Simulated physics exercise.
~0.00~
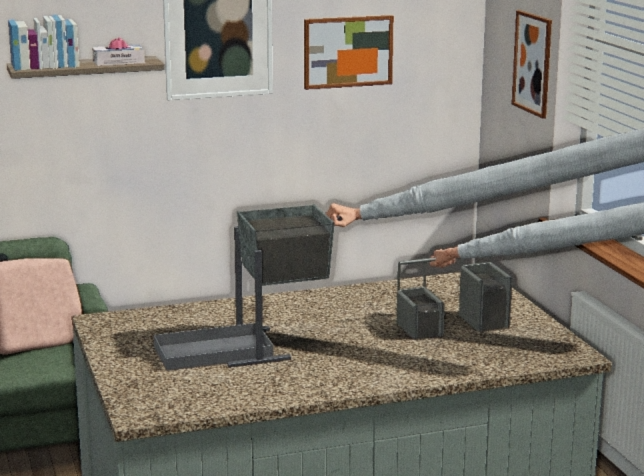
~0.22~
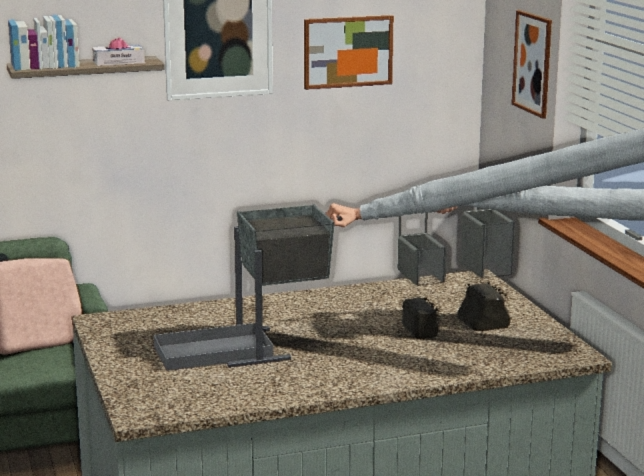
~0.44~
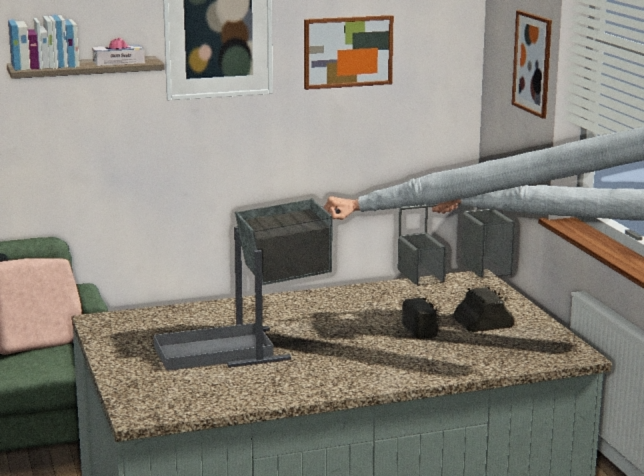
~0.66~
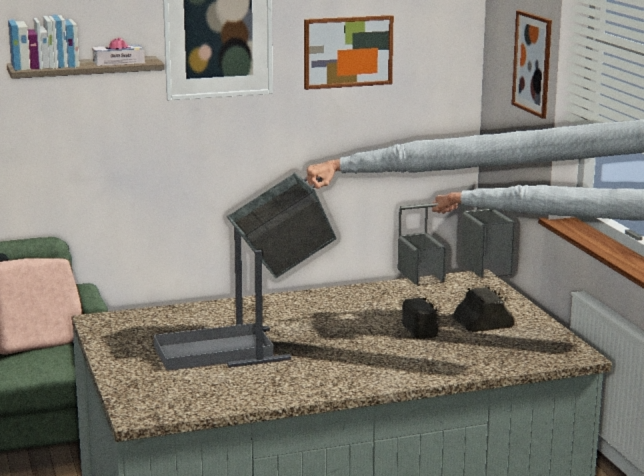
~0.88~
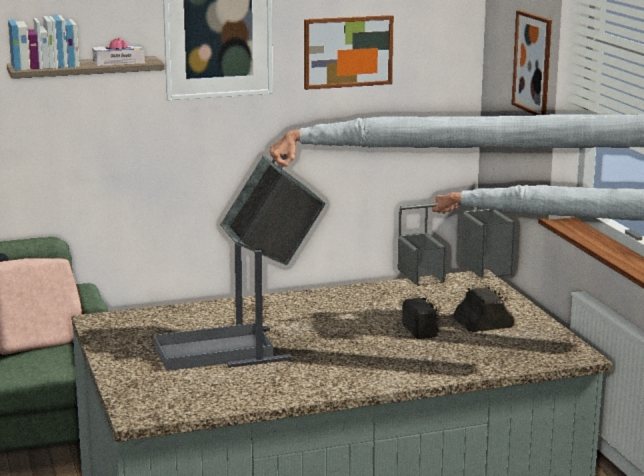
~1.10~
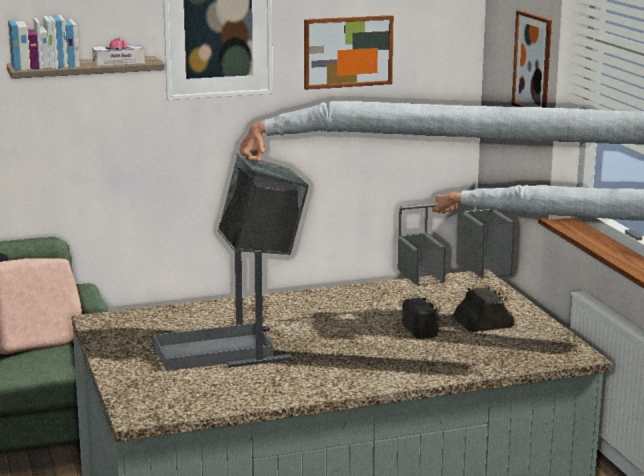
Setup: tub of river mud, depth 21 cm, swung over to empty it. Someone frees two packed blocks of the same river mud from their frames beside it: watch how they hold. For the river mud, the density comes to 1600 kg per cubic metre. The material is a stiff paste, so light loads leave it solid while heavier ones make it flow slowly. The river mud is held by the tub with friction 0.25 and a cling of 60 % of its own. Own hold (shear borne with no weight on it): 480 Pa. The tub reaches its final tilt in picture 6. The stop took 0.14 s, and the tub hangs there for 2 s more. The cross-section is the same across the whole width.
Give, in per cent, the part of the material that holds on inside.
The part that holds on is close to 53 per cent.
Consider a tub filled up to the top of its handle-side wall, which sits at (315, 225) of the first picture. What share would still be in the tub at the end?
Some 85 percent would still be in the tub at the end.
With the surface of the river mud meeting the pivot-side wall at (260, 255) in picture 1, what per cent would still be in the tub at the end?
I'd put it close to 95 in a hundred.
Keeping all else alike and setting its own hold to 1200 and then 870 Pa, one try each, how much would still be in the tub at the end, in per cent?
First 100 %, second 100 %.
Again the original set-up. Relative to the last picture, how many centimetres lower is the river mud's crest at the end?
Roughly 12 cm.
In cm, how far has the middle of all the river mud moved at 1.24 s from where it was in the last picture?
I'd put the distance at about 5 centimetres.
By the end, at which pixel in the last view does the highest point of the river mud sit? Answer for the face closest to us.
Close to pixel (281, 217).
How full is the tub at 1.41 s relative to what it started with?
Roughly 65 per cent.
By 1.24 s, the tub is at 75 degrees and holds 86 %.
By 1.41 s, the tub is at 75 degrees and holds 64 %.
By 1.58 s, the tub is at 75 degrees and holds 54 %.
By 1.75 s, the tub is at 75 degrees and holds 53 %.
By 3.10 s, at the end, the tub is at 75 degrees and holds 53 %.
